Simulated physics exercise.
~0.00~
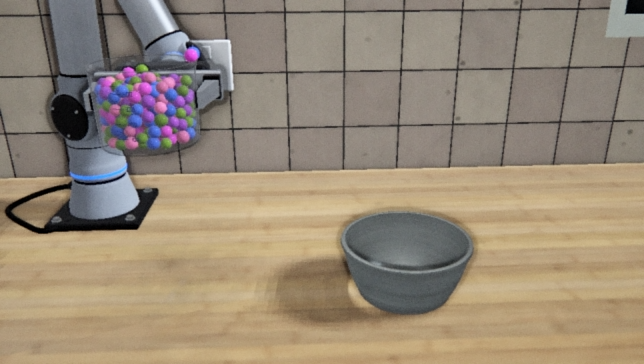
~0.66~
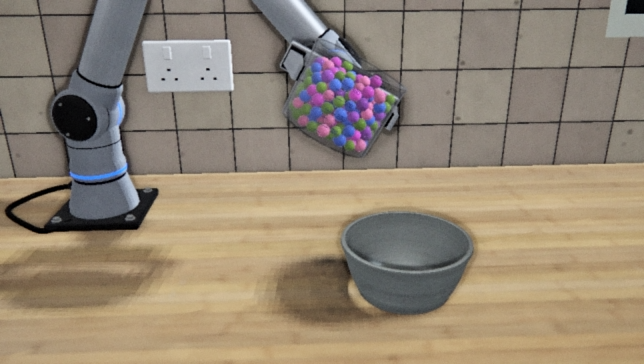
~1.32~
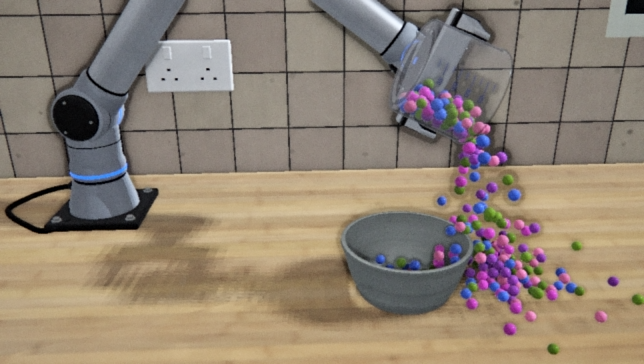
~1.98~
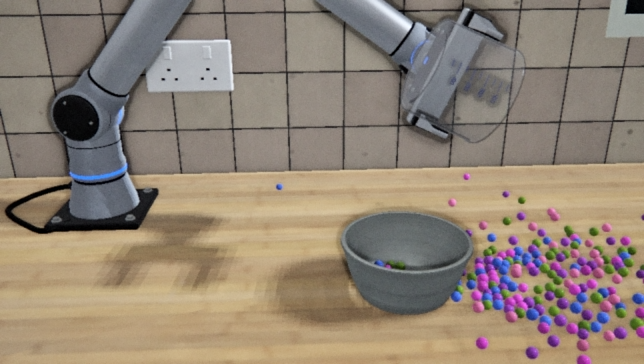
A light wooden table top stands before a beige tiled wall with a white double socket, seen from the front and slightly above. A grey robot arm on the left holds a clear cup full of round pink, blue, green and purple sweets, and a grey bowl sits right of the middle. The arm carries the cup to the right, leaning it over. It then tips the cup further beyond the bowl, and the sweets pour down mostly past the right rim. Finally the cup hangs emptied, a few sweets lie in the bowl, and most are scattered across the table to its right.
